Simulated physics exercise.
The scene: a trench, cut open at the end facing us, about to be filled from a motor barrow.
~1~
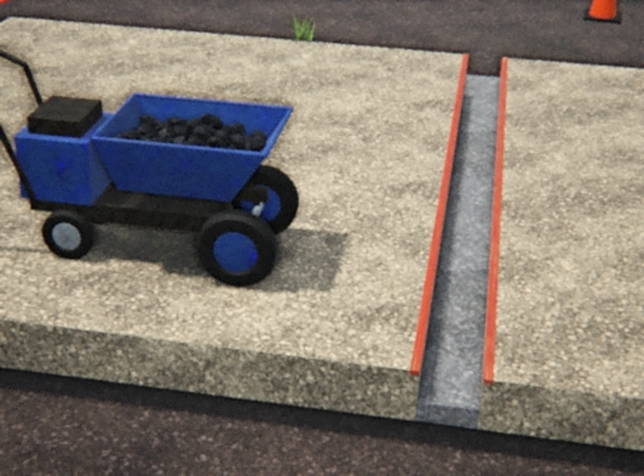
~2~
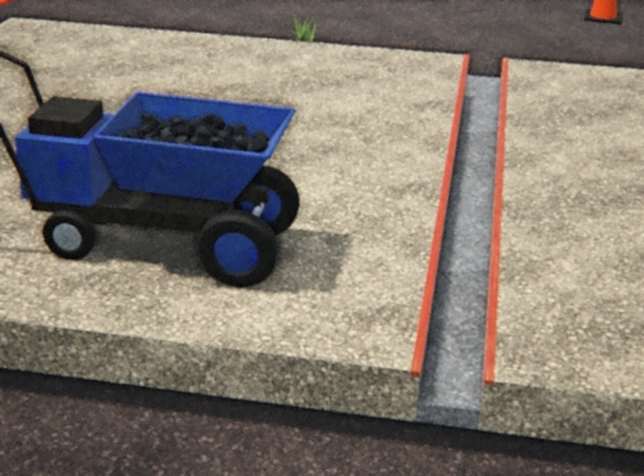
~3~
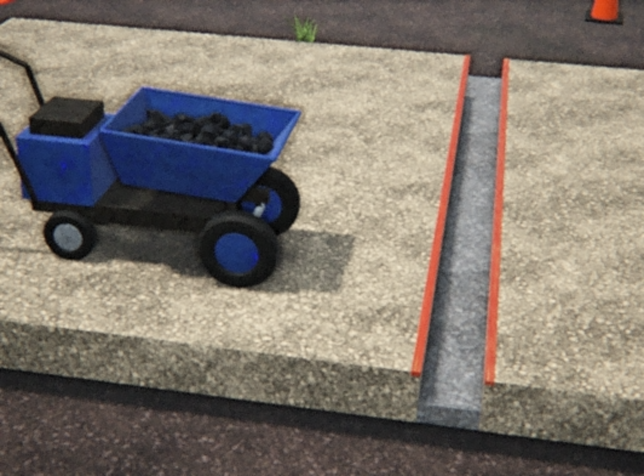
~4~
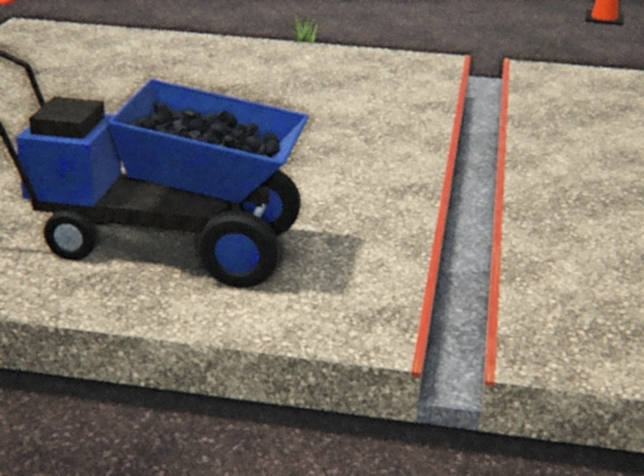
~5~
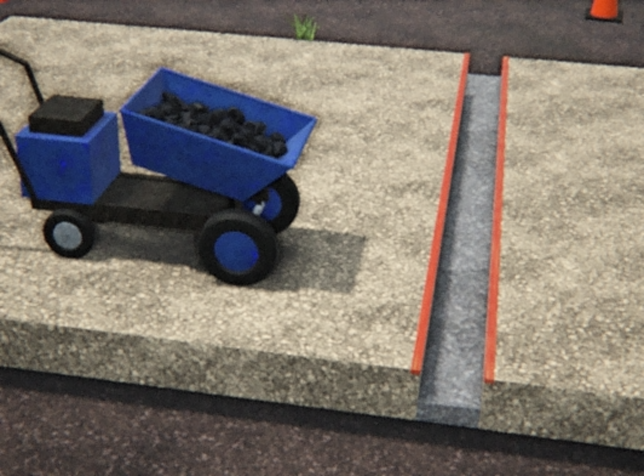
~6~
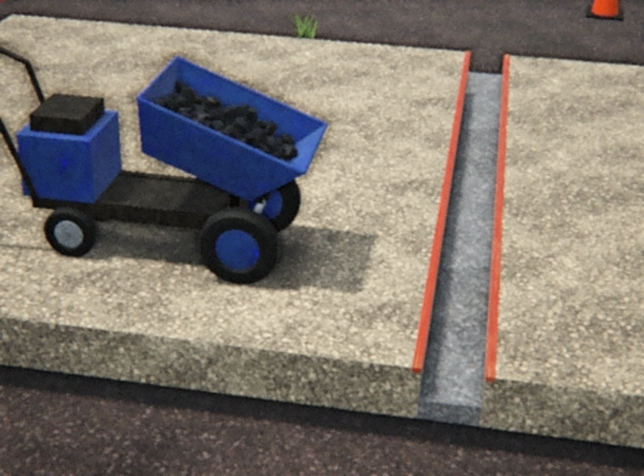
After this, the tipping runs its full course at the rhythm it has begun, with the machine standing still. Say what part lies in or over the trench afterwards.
The trench takes less than half.
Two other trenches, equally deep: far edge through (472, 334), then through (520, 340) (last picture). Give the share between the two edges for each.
The first gives 20 %, the second 20 %.
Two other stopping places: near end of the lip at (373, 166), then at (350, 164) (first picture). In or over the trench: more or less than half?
One: The larger part. Two: Most of it.
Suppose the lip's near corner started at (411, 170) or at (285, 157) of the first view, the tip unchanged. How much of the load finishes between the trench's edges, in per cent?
First some 10, then 40 per cent.
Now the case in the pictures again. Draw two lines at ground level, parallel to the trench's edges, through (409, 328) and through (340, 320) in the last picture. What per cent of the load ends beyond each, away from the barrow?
Roughly 30 per cent, and 80 per cent.
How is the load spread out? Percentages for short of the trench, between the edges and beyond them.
In per cent, short 60, between 20 and beyond 0.
Soon after the last picture, skip tipped steeply; all in the skip.
A little later, skip tipped right over; most in the skip; about a quarter short of the trench; a stray few falling.
Later still, skip tipped right over; about a quarter in the skip; about two thirds short of the trench; about a quarter in or heaped over the trench.
By the end, skip tipped right over; about a quarter in the skip; about two thirds short of the trench; about a quarter in or heaped over the trench; none beyond it.
